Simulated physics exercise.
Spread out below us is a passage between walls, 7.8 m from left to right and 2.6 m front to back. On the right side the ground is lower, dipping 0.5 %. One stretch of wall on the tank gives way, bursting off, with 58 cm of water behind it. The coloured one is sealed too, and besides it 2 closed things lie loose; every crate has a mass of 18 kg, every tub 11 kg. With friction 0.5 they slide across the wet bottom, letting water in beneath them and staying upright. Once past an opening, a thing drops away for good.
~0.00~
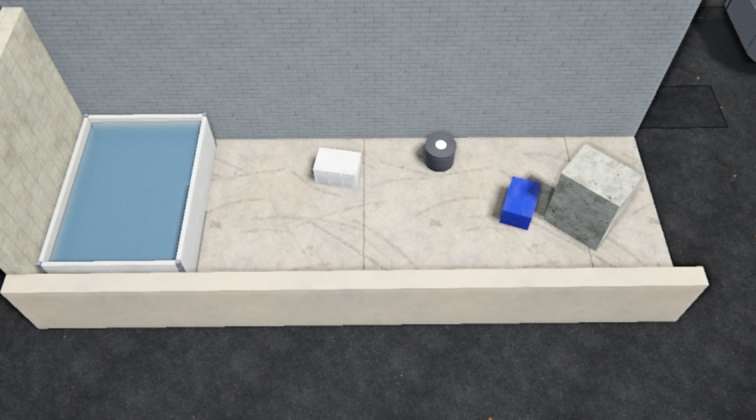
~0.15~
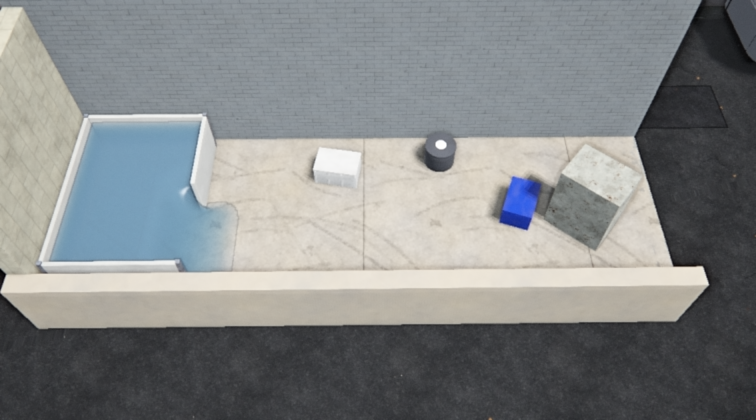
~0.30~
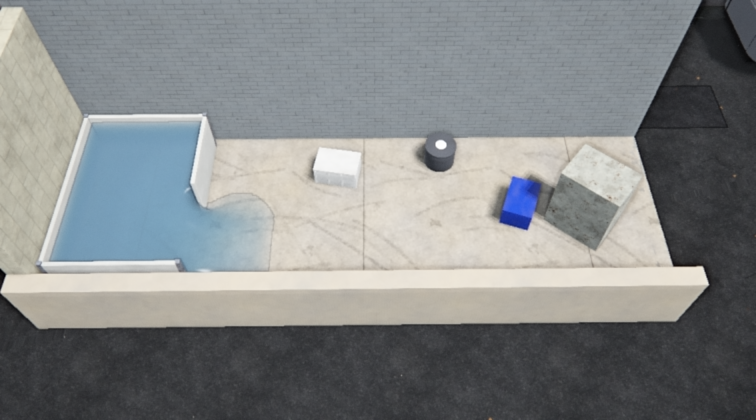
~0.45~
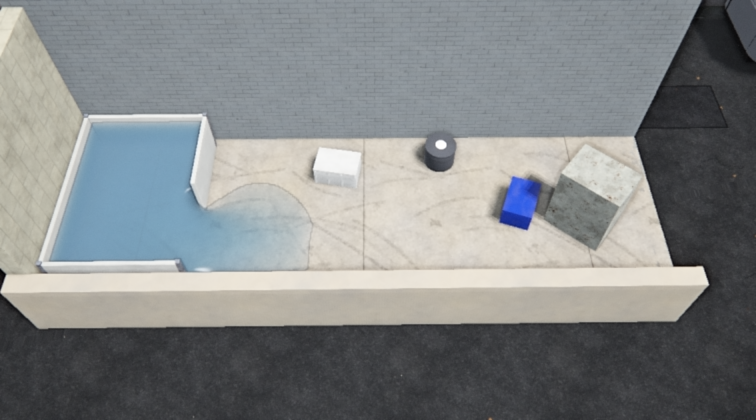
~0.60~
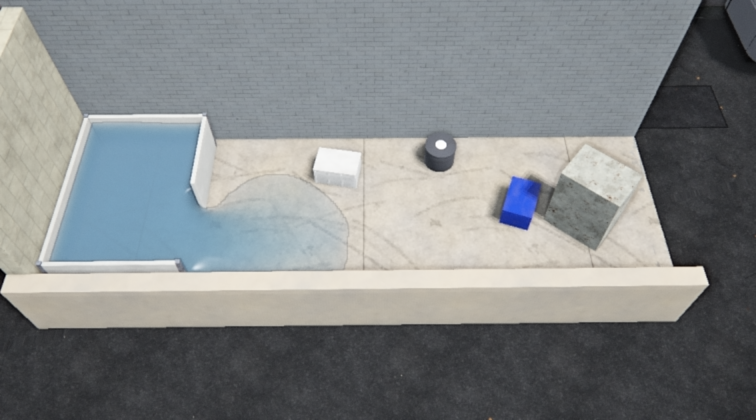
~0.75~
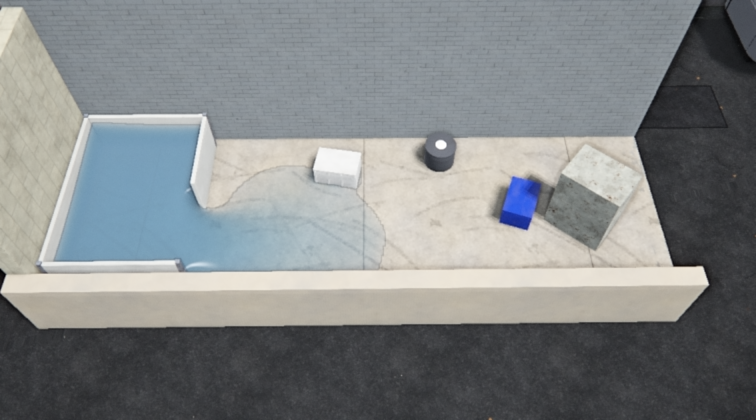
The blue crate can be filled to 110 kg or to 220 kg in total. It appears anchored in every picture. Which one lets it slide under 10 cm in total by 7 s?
Light pick.
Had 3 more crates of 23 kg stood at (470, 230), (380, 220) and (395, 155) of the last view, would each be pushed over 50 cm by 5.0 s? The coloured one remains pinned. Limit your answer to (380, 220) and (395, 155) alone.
Going in order, that's too far and then not that far.
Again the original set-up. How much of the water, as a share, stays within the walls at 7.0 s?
Somewhere near 60 percent, give or take.
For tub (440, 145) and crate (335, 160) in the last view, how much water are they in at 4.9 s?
Depths: Near 9 cm, then near 6 cm.
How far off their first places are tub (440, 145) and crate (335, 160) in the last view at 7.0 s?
Going in the order asked, I'd say washed out for the first and 20 cm for the second.
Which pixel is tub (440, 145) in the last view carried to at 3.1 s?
(470, 133) or thereabouts.
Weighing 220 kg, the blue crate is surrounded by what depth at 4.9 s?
About 9 cm.
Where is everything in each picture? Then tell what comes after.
The blue crate at (522, 197), on the bottom; 3.6 m2 under water; 0 of 3 have shifted, in the first picture.
The blue crate at (522, 197), on the bottom; water covers 4.2 m2; 0 of 3 have shifted, in the second picture.
The blue crate at (522, 197) rests on the ground; water covers 4.9 m2; 0 of 3 have shifted, in the third picture.
The blue crate at (522, 197) rests on the ground; 5.8 m2 under water; 0 of 3 have shifted, in the fourth picture.
The blue crate at (522, 197) rests on the ground; 6.8 m2 under water; 0 of 3 have shifted, in the fifth picture.
The blue crate at (522, 197) rests on the ground; water covers 7.7 m2; 0 of 3 have shifted, in the sixth picture.
After 1.4 s the blue crate would be 0 cm from its start with 110 kg and 0 cm from its start with 220 kg; 0 cm of water round it then.
After 3.1 s the blue crate would be 0 cm from its start with 110 kg and 0 cm from its start with 220 kg; 13 cm of water round it then.
After 4.9 s the blue crate would be 0 cm from its start with 110 kg and 0 cm from its start with 220 kg; 9 cm of water round it then.
After 7.0 s the blue crate would be 0 cm from its start with 110 kg and 0 cm from its start with 220 kg; 8 cm of water round it then.
